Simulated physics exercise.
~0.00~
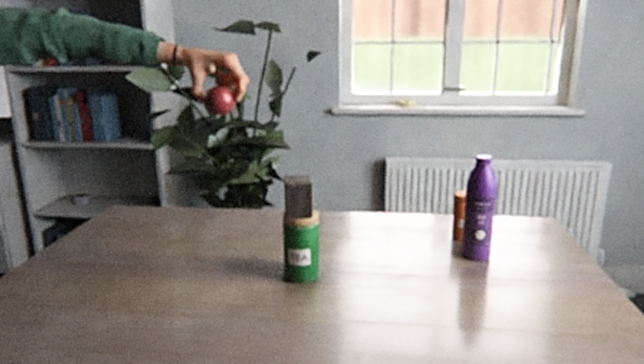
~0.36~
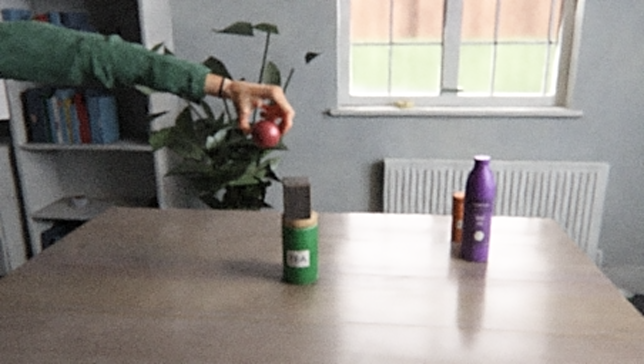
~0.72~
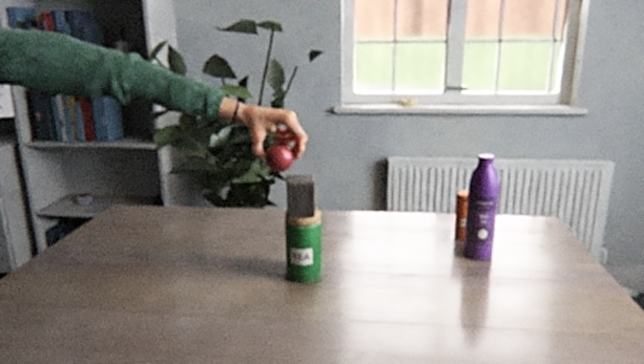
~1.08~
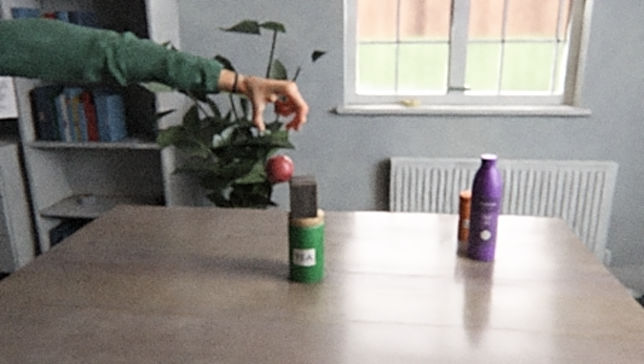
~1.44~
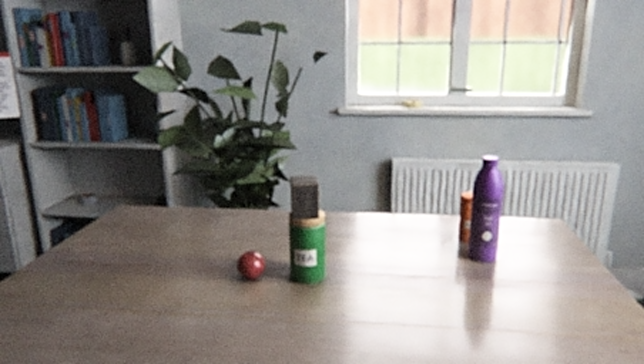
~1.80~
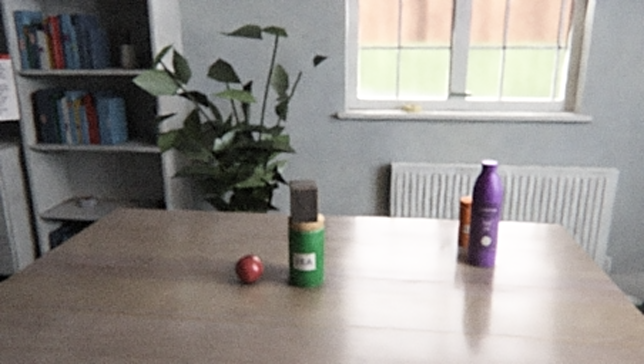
A red apple is held in a hand with a green sleeve, reaching from the left over a wooden table, seen from a slightly swaying camera in a room with a bookshelf, plant, window and radiator. A green jar topped by a black block stands near the middle, with a purple bottle and an orange shaker to the right. The hand carries the apple right and down to the block, then lets go and draws back. The apple drops to the table left of the jar and ends at rest there, while the block, jar, bottle and shaker stay standing.
